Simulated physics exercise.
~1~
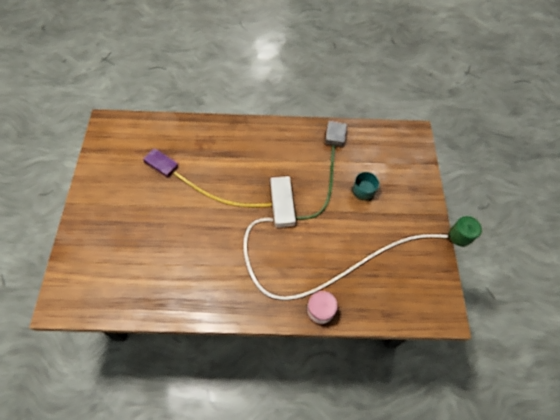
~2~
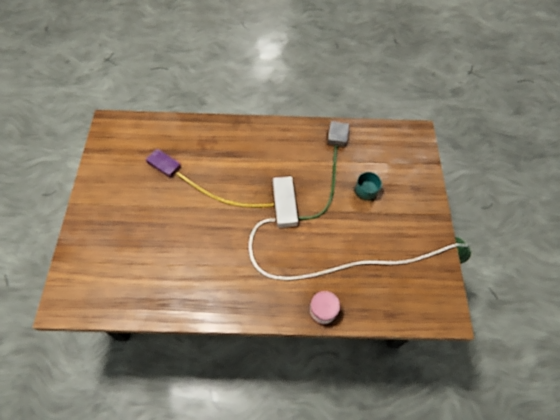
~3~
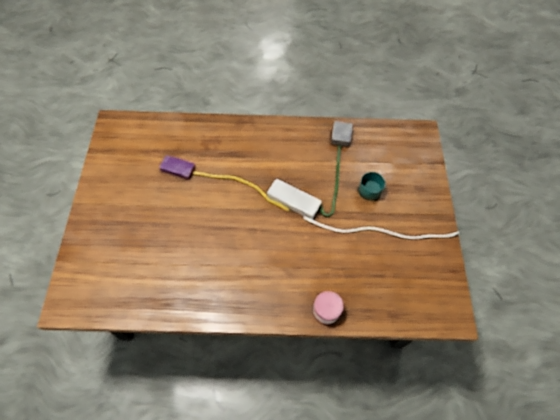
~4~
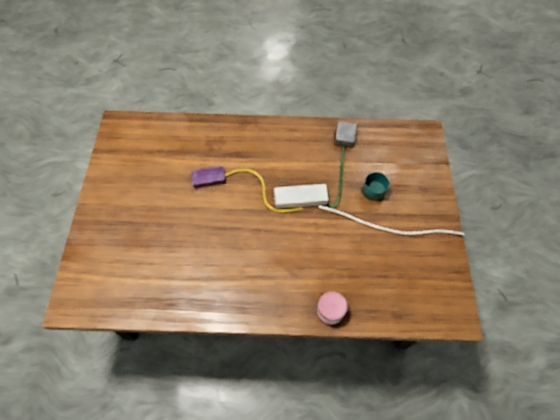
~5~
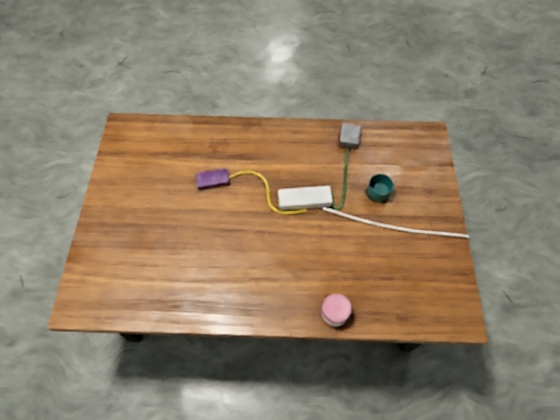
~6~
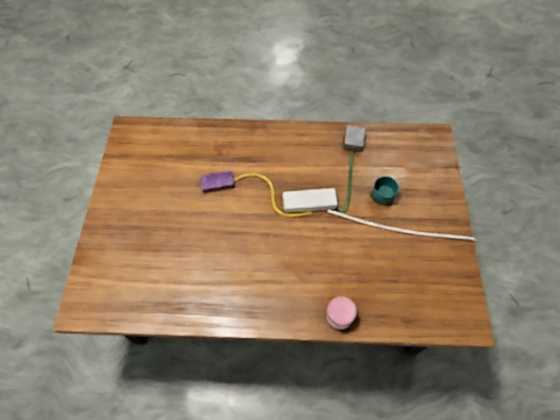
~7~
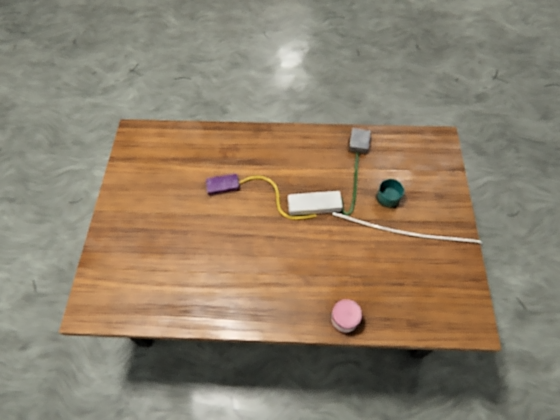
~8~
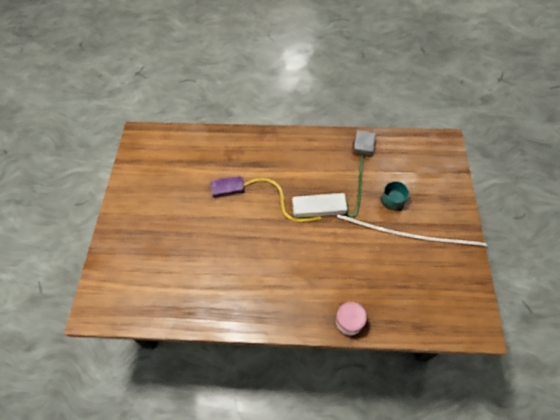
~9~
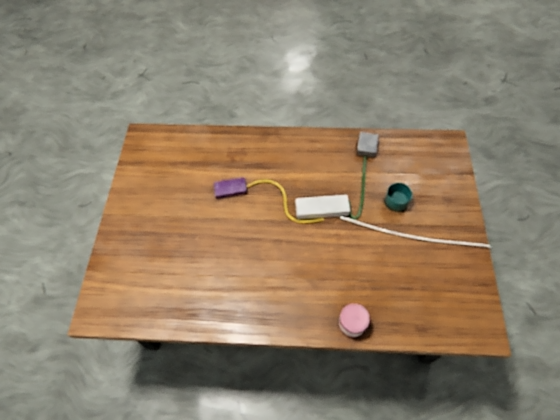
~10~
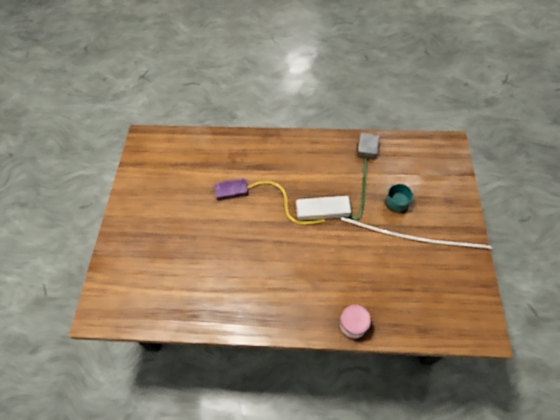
At first, a white power strip sits on a wooden table, joined by thin cables to a purple charger, a grey device and a green speaker that has just gone over the right edge. The speaker drops out of sight, and its slack white cable straightens across the tabletop. The pull swings the strip around and drags it a little to the right, while the yellow cable tugs the purple charger the same way. Then everything stops, with the white cable stretched over the edge and the strip, charger, grey device, teal cup and pink canister still on the table.
